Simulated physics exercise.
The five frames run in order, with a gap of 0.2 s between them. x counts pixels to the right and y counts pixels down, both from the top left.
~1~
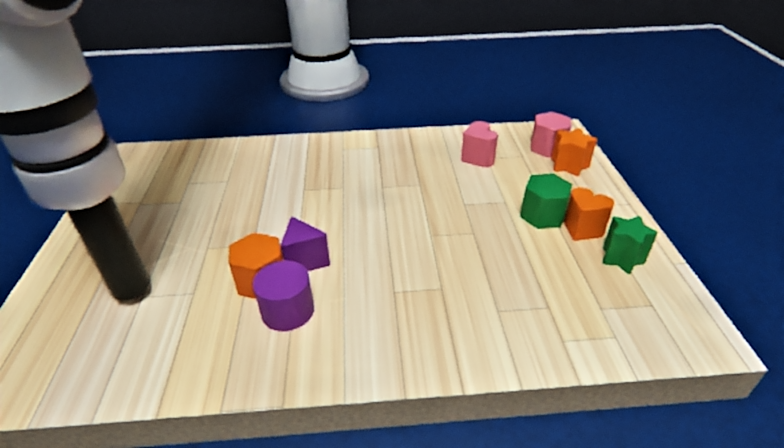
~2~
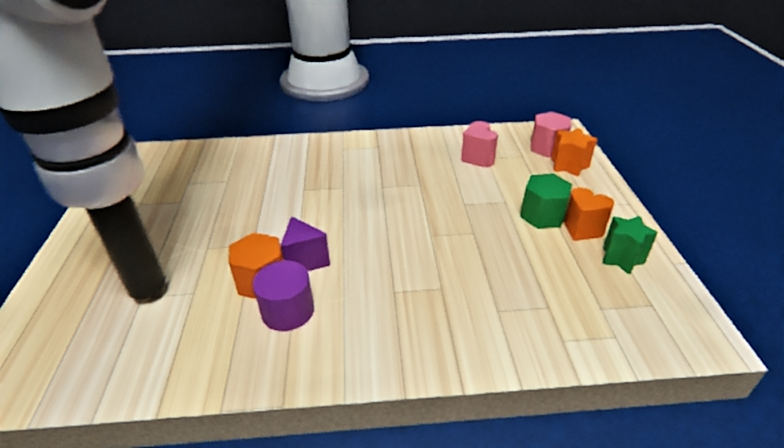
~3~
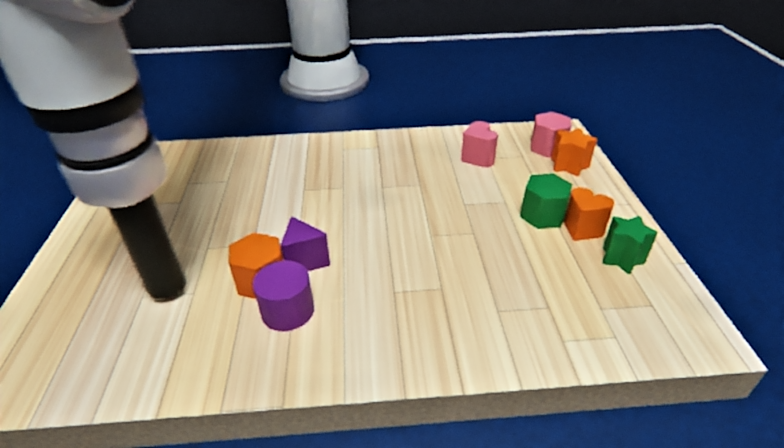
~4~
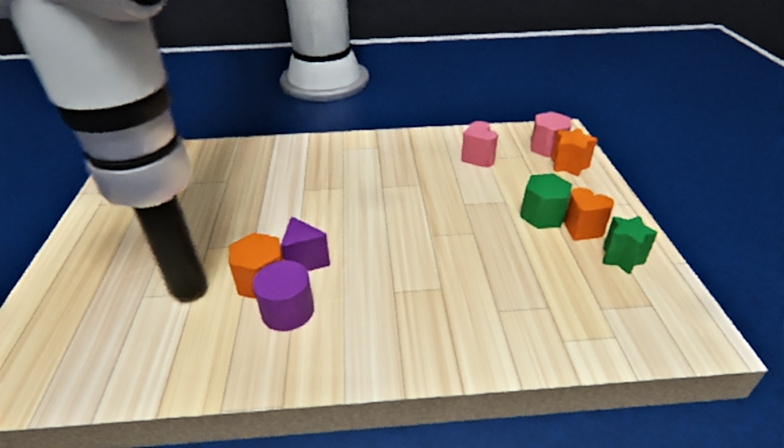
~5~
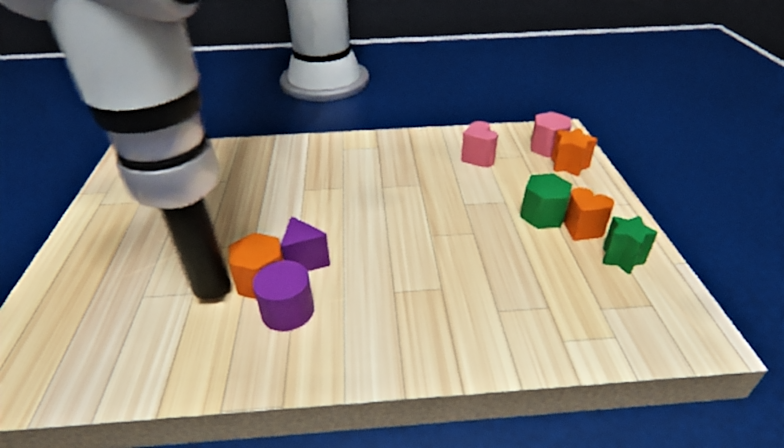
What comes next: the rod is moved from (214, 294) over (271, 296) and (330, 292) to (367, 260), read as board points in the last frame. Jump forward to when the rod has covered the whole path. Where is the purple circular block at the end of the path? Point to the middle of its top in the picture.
It will likely be found at (334, 294).
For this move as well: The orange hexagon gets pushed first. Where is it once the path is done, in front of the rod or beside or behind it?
It will keep going ahead of the rod.
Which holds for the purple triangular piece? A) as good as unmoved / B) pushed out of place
Answer: B.
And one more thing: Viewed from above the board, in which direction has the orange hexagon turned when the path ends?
If we look at it from overhead, the orange hexagon pivots counter-clockwise.
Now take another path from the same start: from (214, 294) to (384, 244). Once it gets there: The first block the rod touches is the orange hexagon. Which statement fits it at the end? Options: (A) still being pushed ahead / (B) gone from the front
My pick is A.
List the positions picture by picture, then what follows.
The first picture shows rod tip (131, 288); block tops, orange hexagon (254, 250); purple circular block (281, 279); purple triangular piece (300, 231).
The second picture shows rod (147, 286); blocks unchanged.
The third picture shows rod (166, 285); blocks unchanged.
The fourth picture shows rod (188, 285); blocks unchanged.
The fifth picture shows rod (212, 286); orange hexagon (254, 250); purple circular block (281, 279); purple triangular piece (300, 231).
On the path given first. One third of the way, rod (271, 289); orange hexagon (303, 244), turned 35° anticlockwise; purple circular block (299, 284); purple triangular piece (323, 218), turned 55° anticlockwise.
Two thirds of the way, rod (329, 284); orange hexagon (347, 231), turned 75° anticlockwise; purple circular block (334, 294); purple triangular piece (335, 207), turned 95° anticlockwise.
At the end, rod (366, 252); orange hexagon (373, 202), turned 95° anticlockwise; purple circular block (334, 294); purple triangular piece (341, 191), turned 160° anticlockwise.
